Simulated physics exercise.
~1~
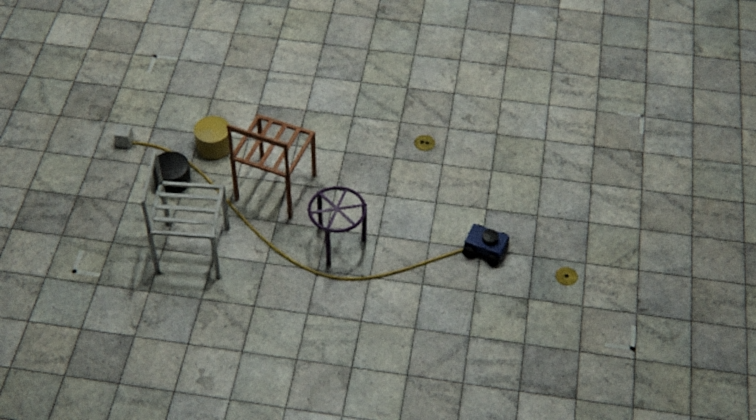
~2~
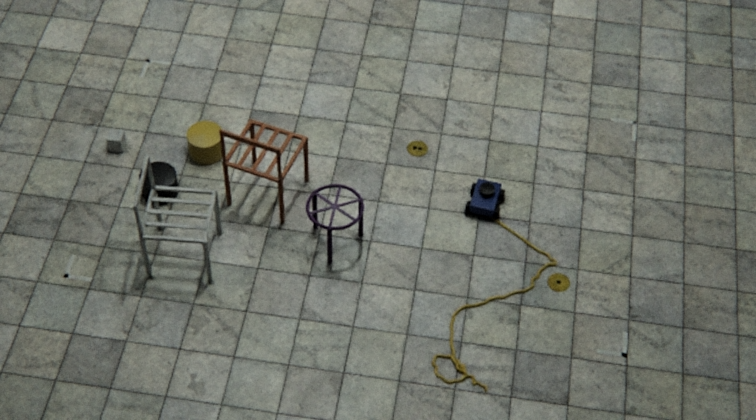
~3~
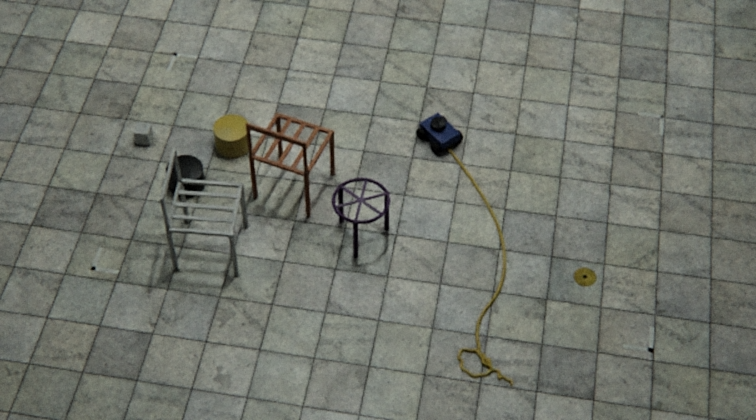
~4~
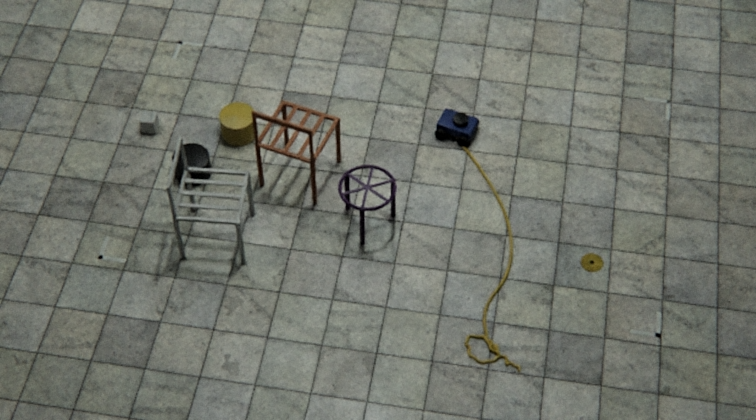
A pale tiled floor is seen from high above, with a white chair at left, an orange chair above it to the right, a purple stool beside them, and yellow and black tubs behind. A small blue cart stands at right, its yellow lead curving beneath the furniture to a small grey block at far left. The cart shifts slightly up, and the lead is now free of the block, trailing loosely below it in a loop. The cart then moves up and left, covering a yellow floor mark. It ends there, turned slightly, lead trailing downward, both chairs still standing.
